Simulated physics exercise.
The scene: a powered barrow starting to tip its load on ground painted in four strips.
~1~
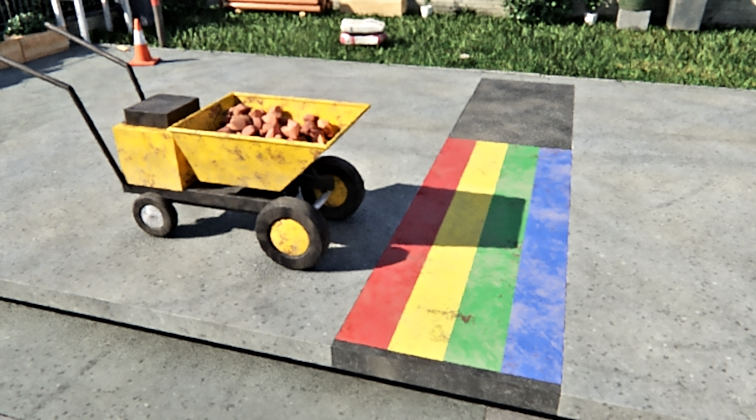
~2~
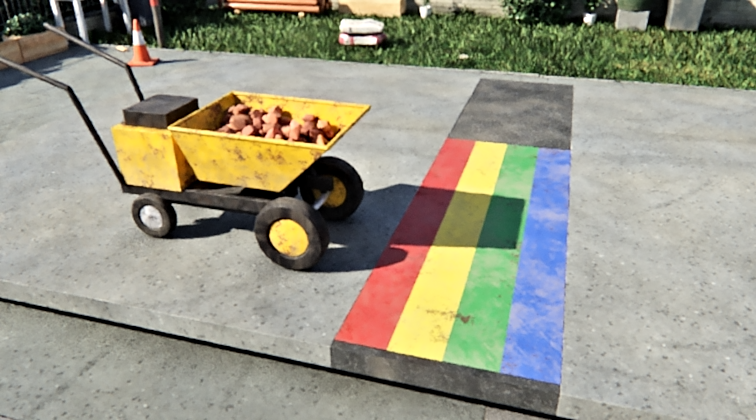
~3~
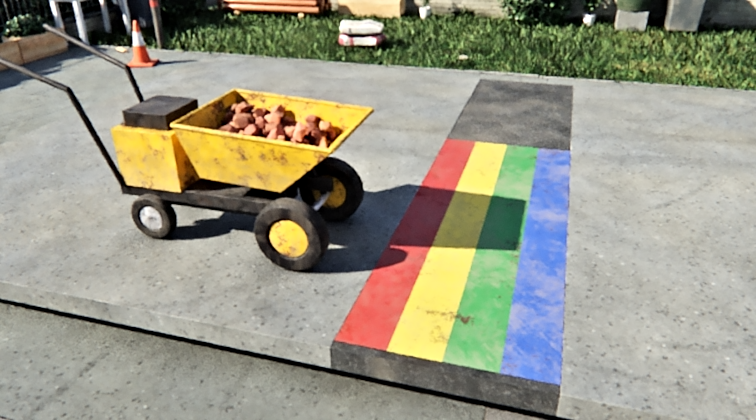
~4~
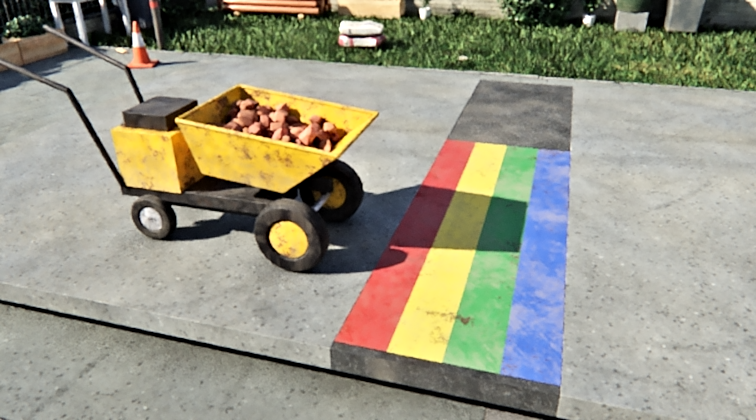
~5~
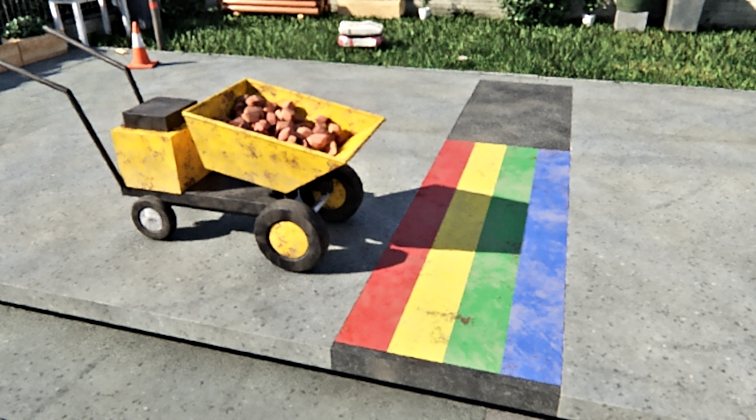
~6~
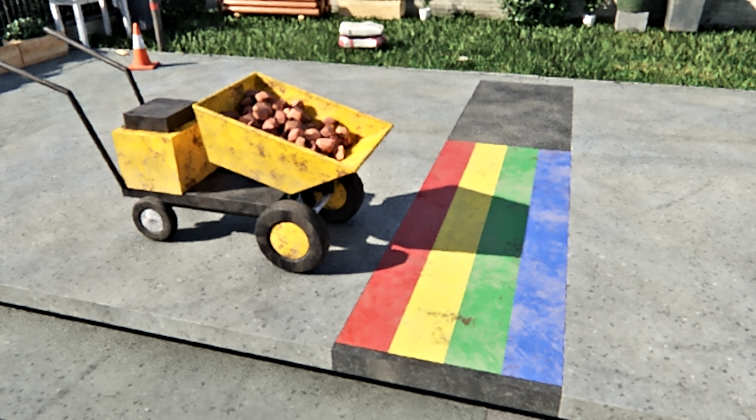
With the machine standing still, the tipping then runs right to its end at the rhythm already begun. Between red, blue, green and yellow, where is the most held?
On yellow.
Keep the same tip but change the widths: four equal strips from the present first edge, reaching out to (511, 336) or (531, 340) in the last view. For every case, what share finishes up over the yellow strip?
Shares: Close to 30 %; close to 30 %.
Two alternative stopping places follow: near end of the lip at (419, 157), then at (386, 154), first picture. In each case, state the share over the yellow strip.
About 0 per cent, then about 10 per cent.
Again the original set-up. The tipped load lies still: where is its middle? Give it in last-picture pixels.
Somewhere around (462, 257) in the final view.
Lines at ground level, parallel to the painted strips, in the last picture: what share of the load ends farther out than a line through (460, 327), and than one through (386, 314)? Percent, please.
Close to 30 and 80 per cent respectively.
Soon, skip tipped steeply; all in the skip.
A while on, skip tipped right over; about two thirds in the skip; a small part over the red strip; about a quarter over the yellow strip; a stray few over the green strip.
Towards the end, skip tipped right over; about a quarter in the skip; a small part over the red strip; about a third over the yellow strip; about a quarter over the green strip; a small part over the blue strip.
Finally, skip tipped right over; about a quarter in the skip; a small part over the red strip; about a third over the yellow strip; about a quarter over the green strip; a small part over the blue strip; a stray few off the paint.
